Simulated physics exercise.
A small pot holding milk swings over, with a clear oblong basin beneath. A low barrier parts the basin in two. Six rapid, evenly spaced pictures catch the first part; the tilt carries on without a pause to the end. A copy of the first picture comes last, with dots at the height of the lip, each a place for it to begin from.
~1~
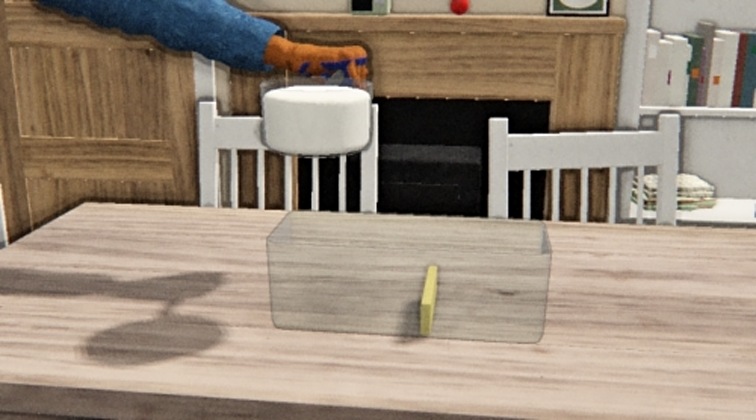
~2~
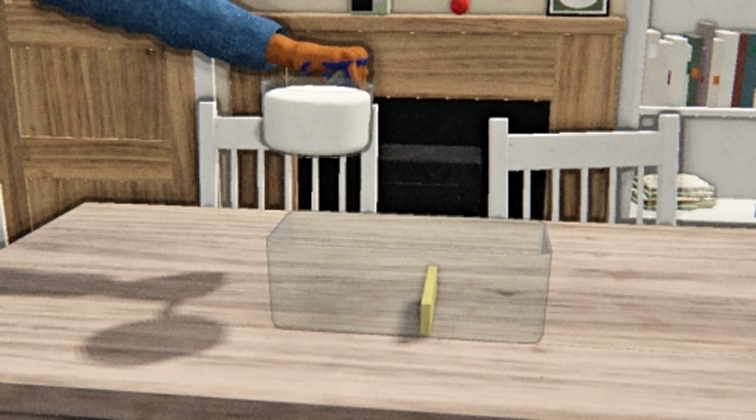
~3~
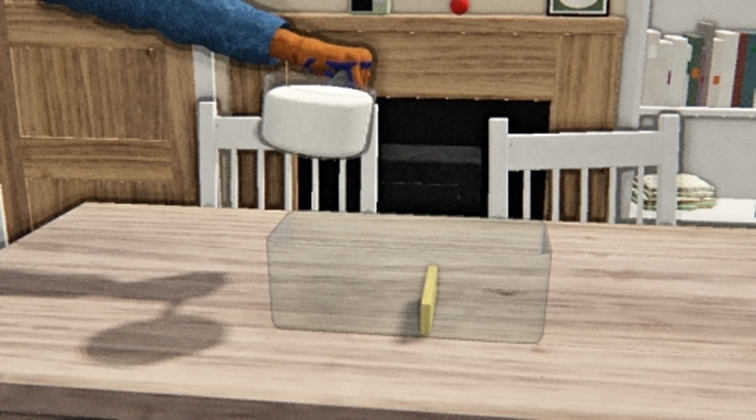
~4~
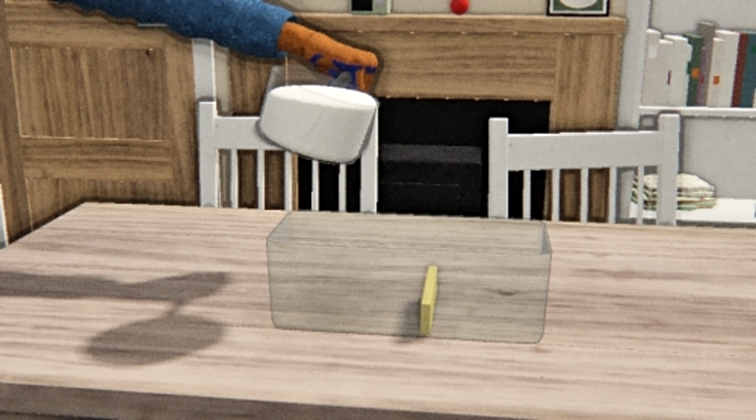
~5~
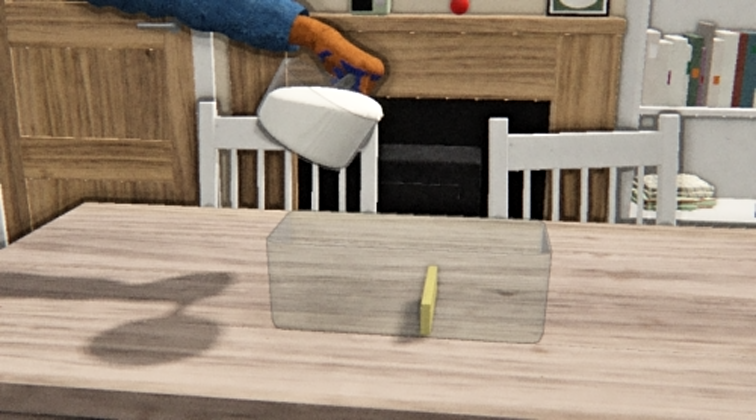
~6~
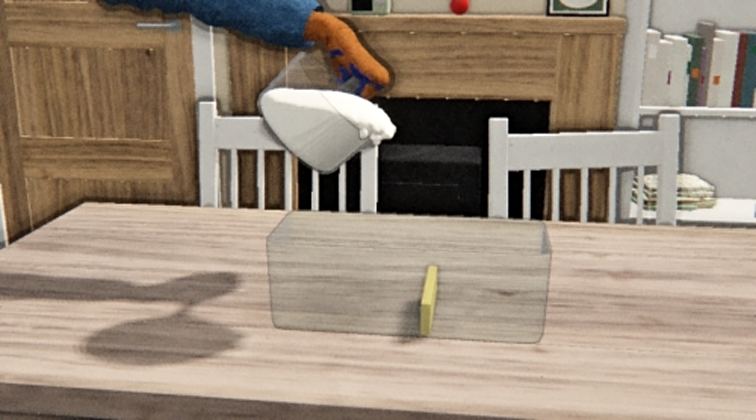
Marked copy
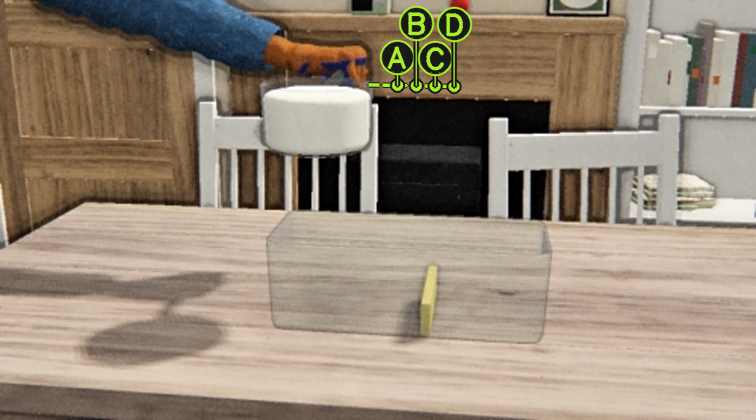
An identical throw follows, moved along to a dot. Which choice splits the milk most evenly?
Go for A.
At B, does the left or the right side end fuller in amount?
The right one.
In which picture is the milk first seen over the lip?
Picture 5.
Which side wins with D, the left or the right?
More ends on the right.
On the marked copy, A at (397, 85); B at (416, 85); C at (435, 86); D at (454, 86).
For dot A, about 51 % ends left of the wall and 46 % right of it; 3 % is lost outside.
For dot B, about 33 % ends left of the wall and 65 % right of it; 3 % is lost outside.
For dot C, about 22 % ends left of the wall and 75 % right of it; 3 % is lost outside.
For dot D, about 17 % ends left of the wall and 73 % right of it; 10 % is lost outside.
